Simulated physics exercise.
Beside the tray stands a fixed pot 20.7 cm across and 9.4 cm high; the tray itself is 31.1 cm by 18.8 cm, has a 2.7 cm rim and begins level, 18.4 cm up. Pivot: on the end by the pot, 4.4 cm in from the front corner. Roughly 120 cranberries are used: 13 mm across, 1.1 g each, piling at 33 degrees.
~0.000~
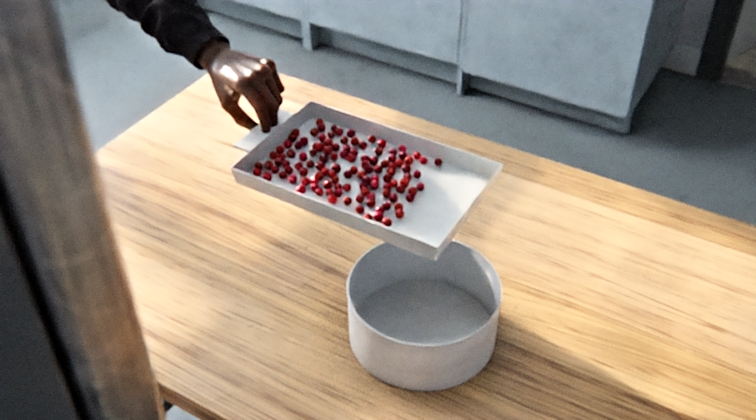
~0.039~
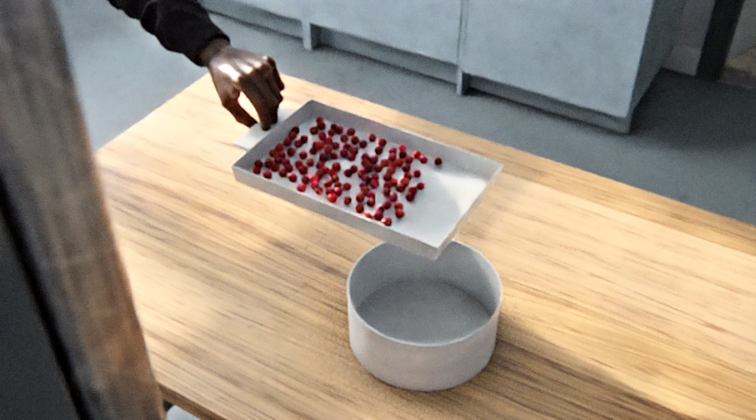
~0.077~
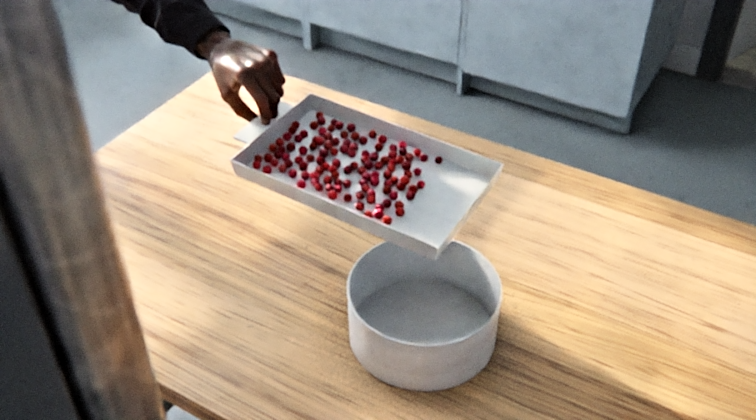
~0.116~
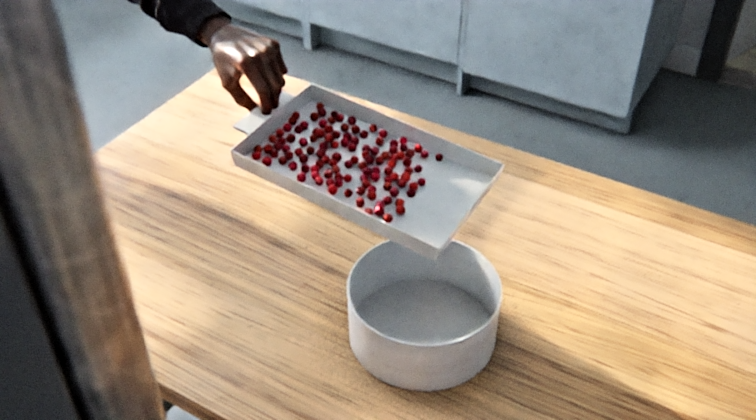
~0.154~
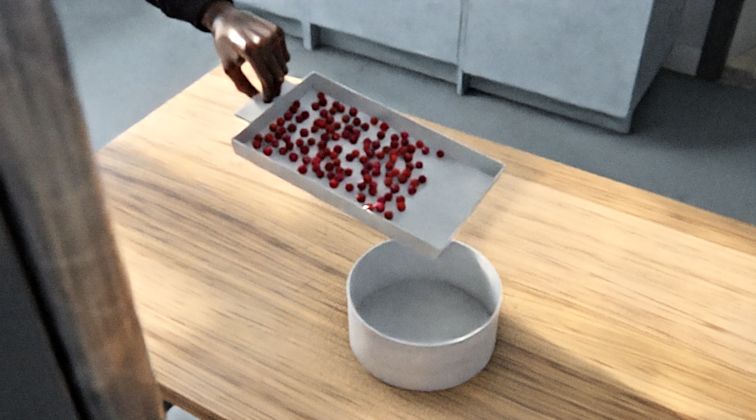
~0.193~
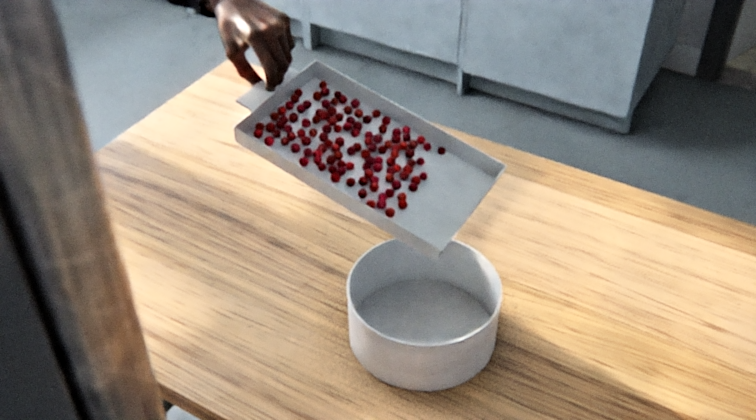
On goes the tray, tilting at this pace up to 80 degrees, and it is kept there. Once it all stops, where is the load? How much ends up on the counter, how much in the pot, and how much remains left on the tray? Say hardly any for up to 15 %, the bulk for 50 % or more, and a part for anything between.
By place: Counter a part, pot hardly any, tray the bulk.
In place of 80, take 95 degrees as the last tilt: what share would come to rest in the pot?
Pot share: About 35 per cent.
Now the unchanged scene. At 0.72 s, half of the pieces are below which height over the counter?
I'd put it near 22 cm.
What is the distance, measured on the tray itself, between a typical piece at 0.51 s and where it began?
I'd say close to 8 centimetres.
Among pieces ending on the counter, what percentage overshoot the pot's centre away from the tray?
About 100 percent of the spill.
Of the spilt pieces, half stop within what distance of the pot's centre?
Some 22 centimetres.
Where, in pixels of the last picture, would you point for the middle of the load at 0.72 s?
Approx. (466, 204).
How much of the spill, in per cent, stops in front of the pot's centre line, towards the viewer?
Share: Roughly 30 %.
After 0.51 s, tilt 46 degrees; the tray holds 100 %, the pot 0 %.
After 0.72 s, tilt 68 degrees; the tray holds 100 %, the pot 0 %.
After 1.05 s, tilt 80 degrees; the tray holds 70 %, the pot 5 %.
At rest (1.8 s), counter 25 %, pot 10 %, tray 65 %.
